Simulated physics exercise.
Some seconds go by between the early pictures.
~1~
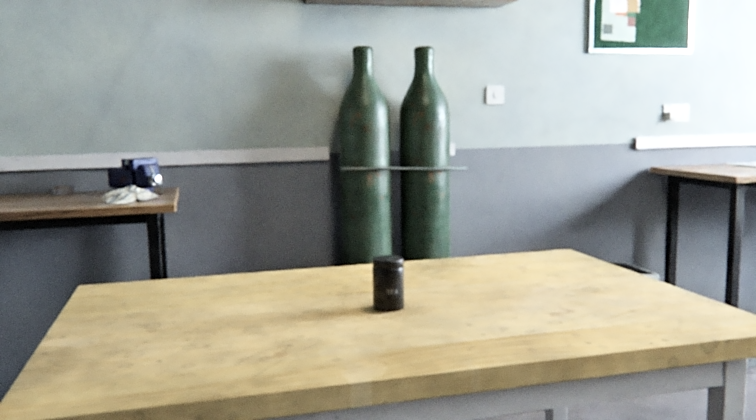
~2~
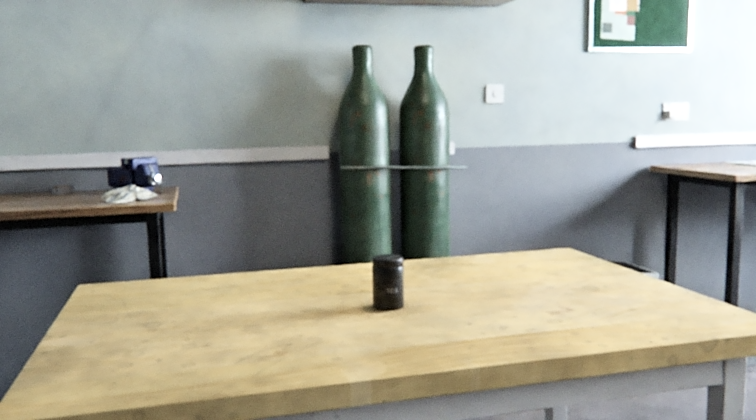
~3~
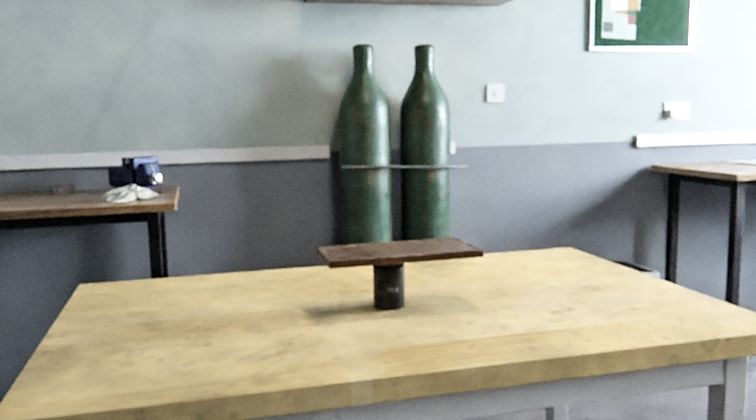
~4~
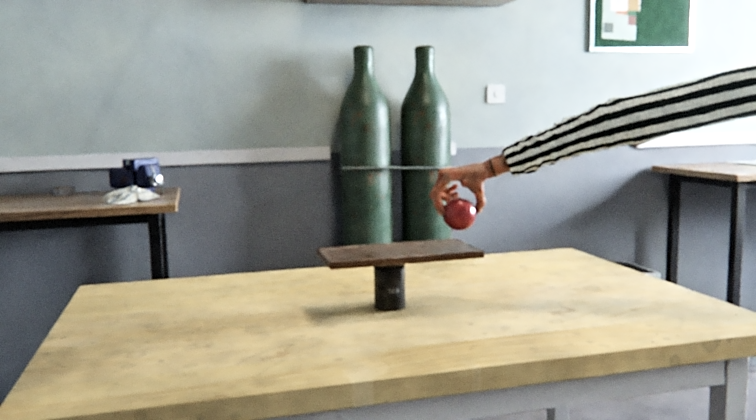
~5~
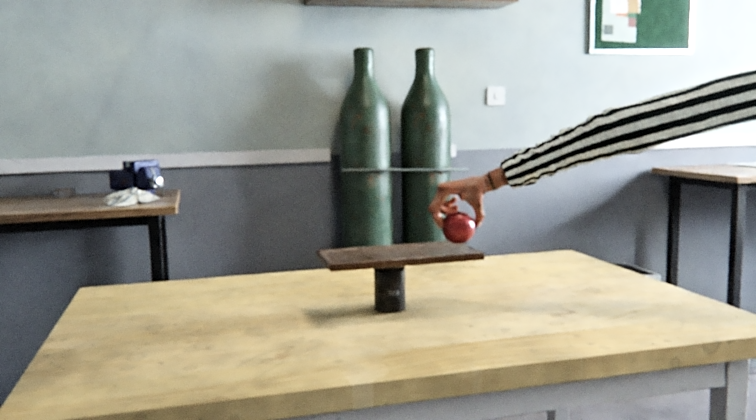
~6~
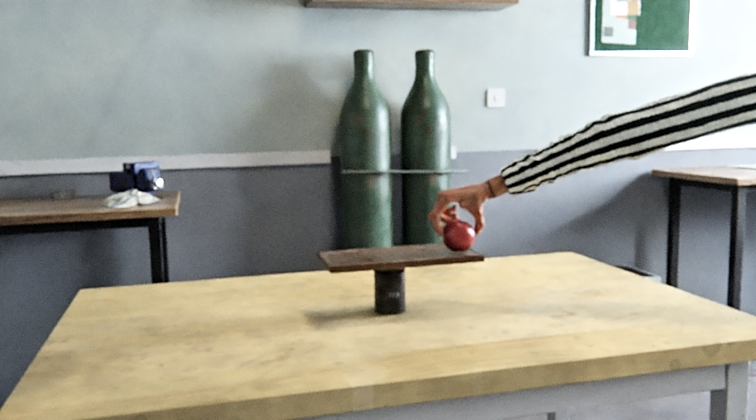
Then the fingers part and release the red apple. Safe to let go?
I predict the stack won't bear it.
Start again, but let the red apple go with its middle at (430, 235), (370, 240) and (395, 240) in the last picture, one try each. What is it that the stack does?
Try one: Collapse; try two: Stable; try three: Stable.
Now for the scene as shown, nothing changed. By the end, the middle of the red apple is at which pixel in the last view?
Near (484, 291).
Then, 0.30 s after the last picture, red apple now fallen; brown lid tipped 41° from how it was.
Then, 0.50 s after the last picture, brown lid tipped 44° from how it was.
At rest, fallen, red apple; tipped over in the stack, brown lid; black jar in place. Seen from the same camera at the end, red apple near (484, 291). The stack comes apart.
